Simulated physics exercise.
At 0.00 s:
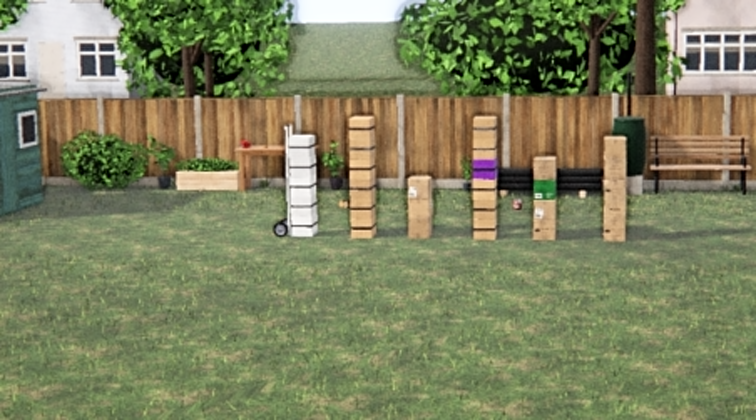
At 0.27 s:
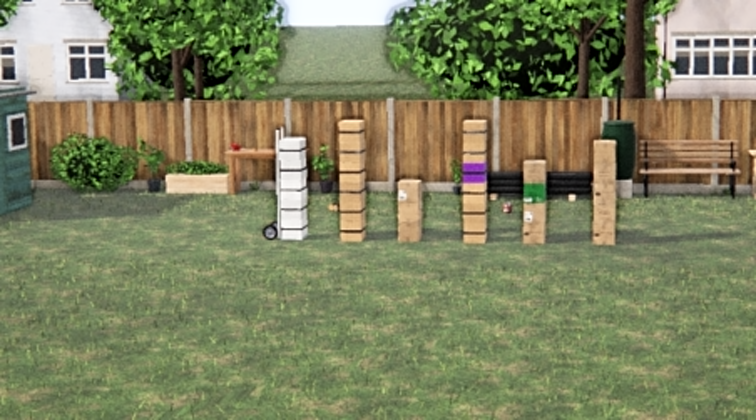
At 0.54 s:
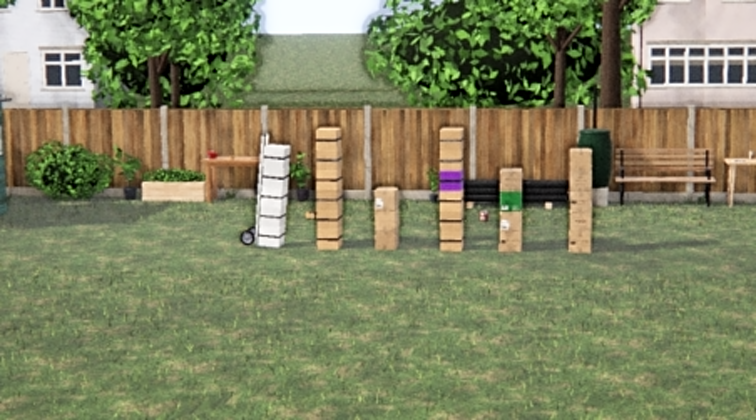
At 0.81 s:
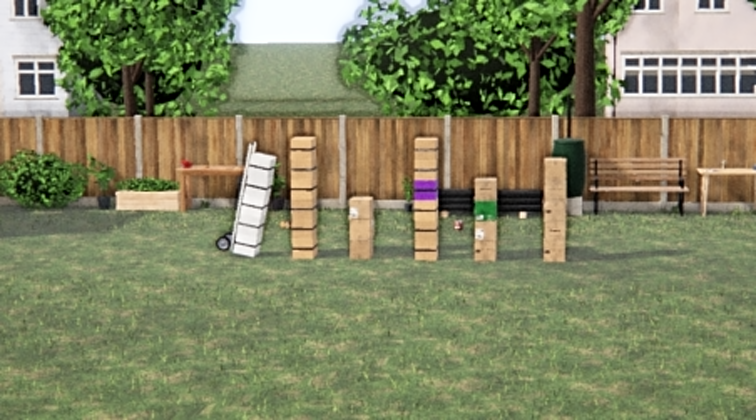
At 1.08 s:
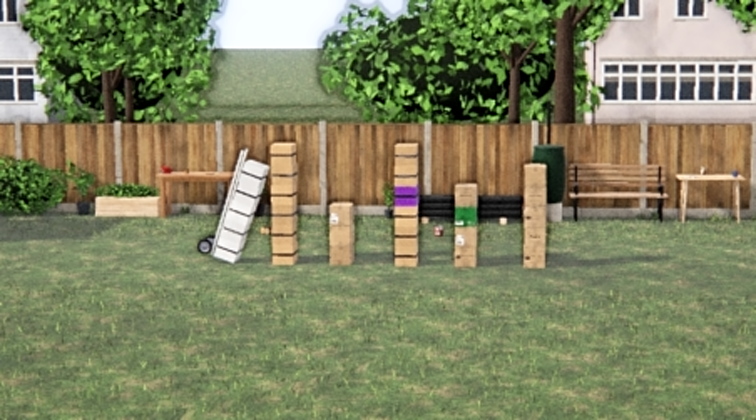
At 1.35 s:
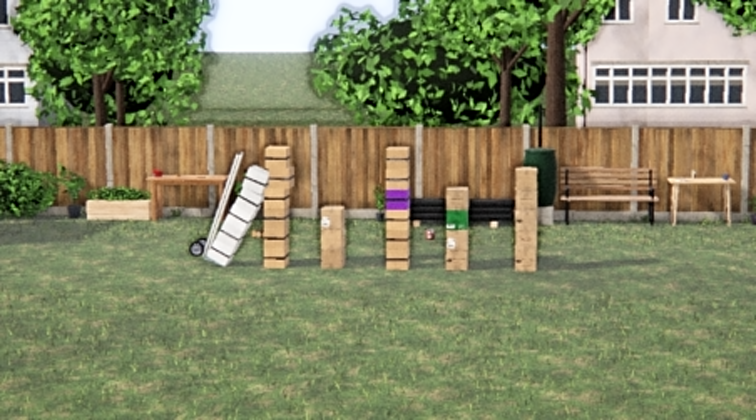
Fenced back garden with carton columns standing in a row, a white stack and its sack truck tilting steadily to the right.
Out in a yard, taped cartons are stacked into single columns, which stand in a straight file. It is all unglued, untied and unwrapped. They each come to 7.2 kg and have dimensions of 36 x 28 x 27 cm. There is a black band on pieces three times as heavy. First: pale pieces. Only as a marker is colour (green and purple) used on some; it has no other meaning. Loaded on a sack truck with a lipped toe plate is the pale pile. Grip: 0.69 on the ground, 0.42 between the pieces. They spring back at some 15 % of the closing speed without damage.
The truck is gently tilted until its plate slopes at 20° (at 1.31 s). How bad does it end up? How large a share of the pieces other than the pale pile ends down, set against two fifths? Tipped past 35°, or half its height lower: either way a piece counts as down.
Above two fifths.
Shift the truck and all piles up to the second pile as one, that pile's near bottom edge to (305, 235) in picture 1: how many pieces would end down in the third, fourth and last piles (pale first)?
Then third 2, fourth 0, last 0.
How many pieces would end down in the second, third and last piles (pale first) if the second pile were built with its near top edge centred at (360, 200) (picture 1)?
The tally would be second 1, then third 2, then last 0.
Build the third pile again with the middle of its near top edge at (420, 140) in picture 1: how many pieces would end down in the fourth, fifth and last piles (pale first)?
Counts down - fourth: 6; fifth: 4; last: 5.
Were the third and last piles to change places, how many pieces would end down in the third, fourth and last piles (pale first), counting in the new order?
Count of fallen pieces - third: 4; fourth: 6; last: 2.
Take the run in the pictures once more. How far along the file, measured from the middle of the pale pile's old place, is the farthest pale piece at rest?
140 cm.
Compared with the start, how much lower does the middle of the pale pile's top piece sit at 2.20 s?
Roughly 30 cm lower.
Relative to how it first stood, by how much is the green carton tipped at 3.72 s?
Close to 10° of tilt compared with the start.
Around 2.20 s, 5 of the pale pile down; 2 of the 24 other cartons down.
Around 2.94 s, 5 of the pale pile down; 11 of the 24 other cartons down; purple carton tipped 24°.
Around 3.72 s, 5 of the pale pile down; 23 of the 24 other cartons down; green carton tipped 9°, 27 cm lower; purple carton 53 cm lower.
Finally (5.0 s), 5 of the pale pile down; 23 of the 24 other cartons down; green carton on its side; purple carton tipped 4°, 53 cm lower. That is 96 per cent. Seen by the last camera, middles, green carton near (559, 259), purple carton near (518, 240).
